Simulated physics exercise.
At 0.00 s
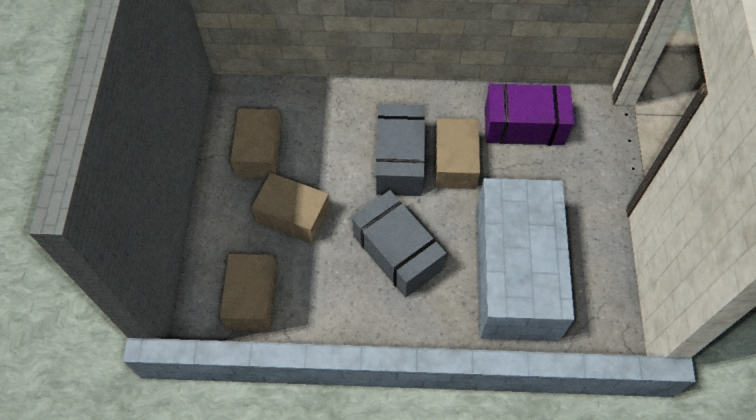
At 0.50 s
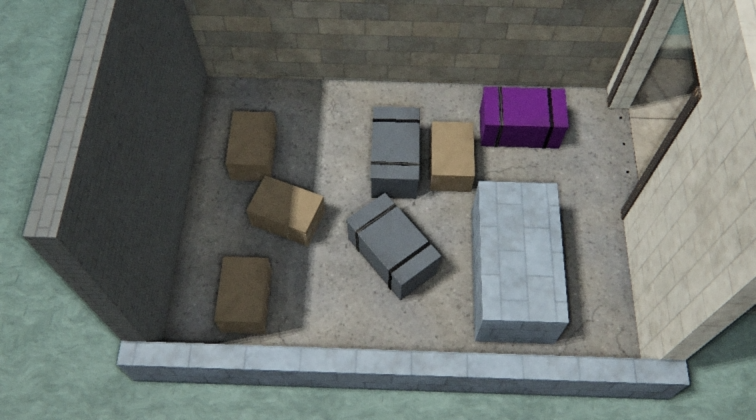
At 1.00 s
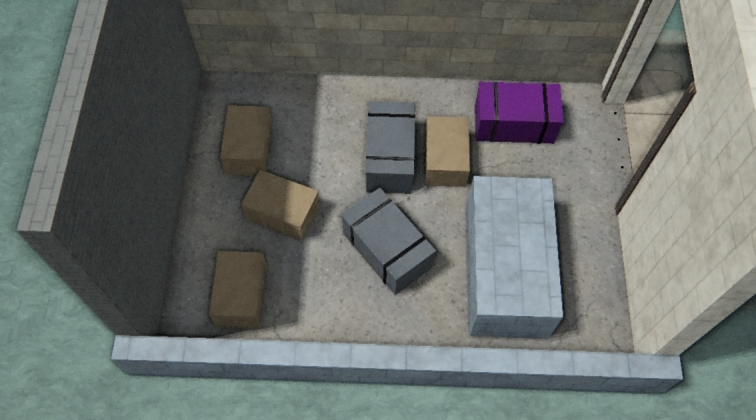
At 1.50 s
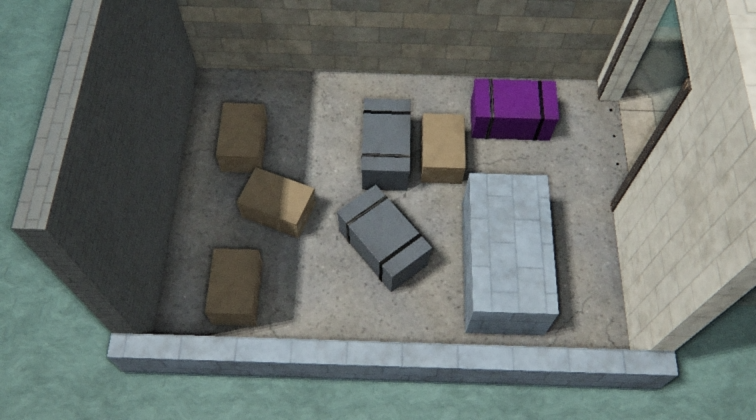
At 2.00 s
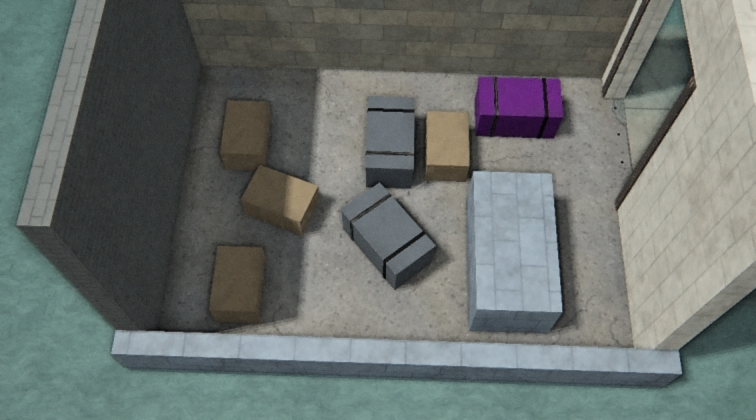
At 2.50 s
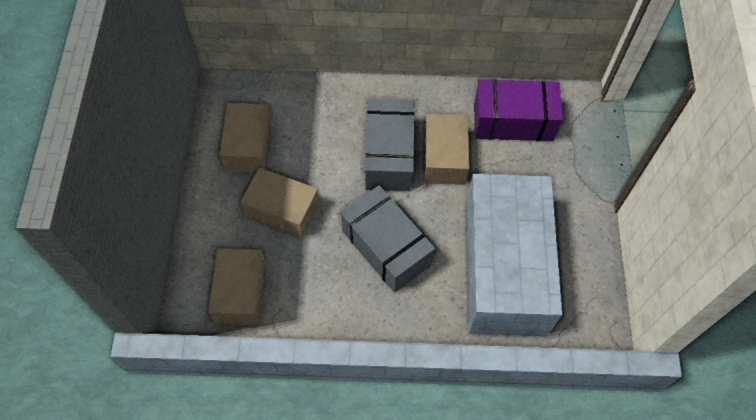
A small walled room holding a pale block, brown boxes, grey trunks and a purple trunk stayed still as the view shifted slightly, then a thin patch of water crept in through the doorway at right.
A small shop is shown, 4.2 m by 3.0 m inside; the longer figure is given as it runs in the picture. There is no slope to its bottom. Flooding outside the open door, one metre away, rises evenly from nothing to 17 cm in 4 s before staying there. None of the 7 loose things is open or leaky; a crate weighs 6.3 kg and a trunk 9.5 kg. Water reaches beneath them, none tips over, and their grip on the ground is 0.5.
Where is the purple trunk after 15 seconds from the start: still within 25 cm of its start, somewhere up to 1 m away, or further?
Distance covered: Large.
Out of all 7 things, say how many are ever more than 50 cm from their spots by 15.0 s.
7 of them.
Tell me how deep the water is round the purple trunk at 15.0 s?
Around 14 cm.
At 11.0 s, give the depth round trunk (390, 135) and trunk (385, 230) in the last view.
First about 8 cm, second about 6 cm.
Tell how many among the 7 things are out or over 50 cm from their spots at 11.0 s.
I get 5.
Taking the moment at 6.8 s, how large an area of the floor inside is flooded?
Some 10.5 m2 of it.
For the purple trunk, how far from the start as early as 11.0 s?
Close to 250 cm.
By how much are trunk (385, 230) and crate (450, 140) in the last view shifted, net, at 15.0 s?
In turn: 140 cm, 80 cm.
After 3.5 s the purple trunk is near (515, 98), 0.0 m from its start, aground; 0 afloat.
After 6.8 s the purple trunk is near (241, 72), 2.7 m from its start, afloat; 4 afloat.
After 11.0 s the purple trunk is near (244, 65), 2.7 m from its start, afloat; 7 afloat.
After 15.0 s the purple trunk is near (281, 68), 2.3 m from its start, afloat; 7 afloat.
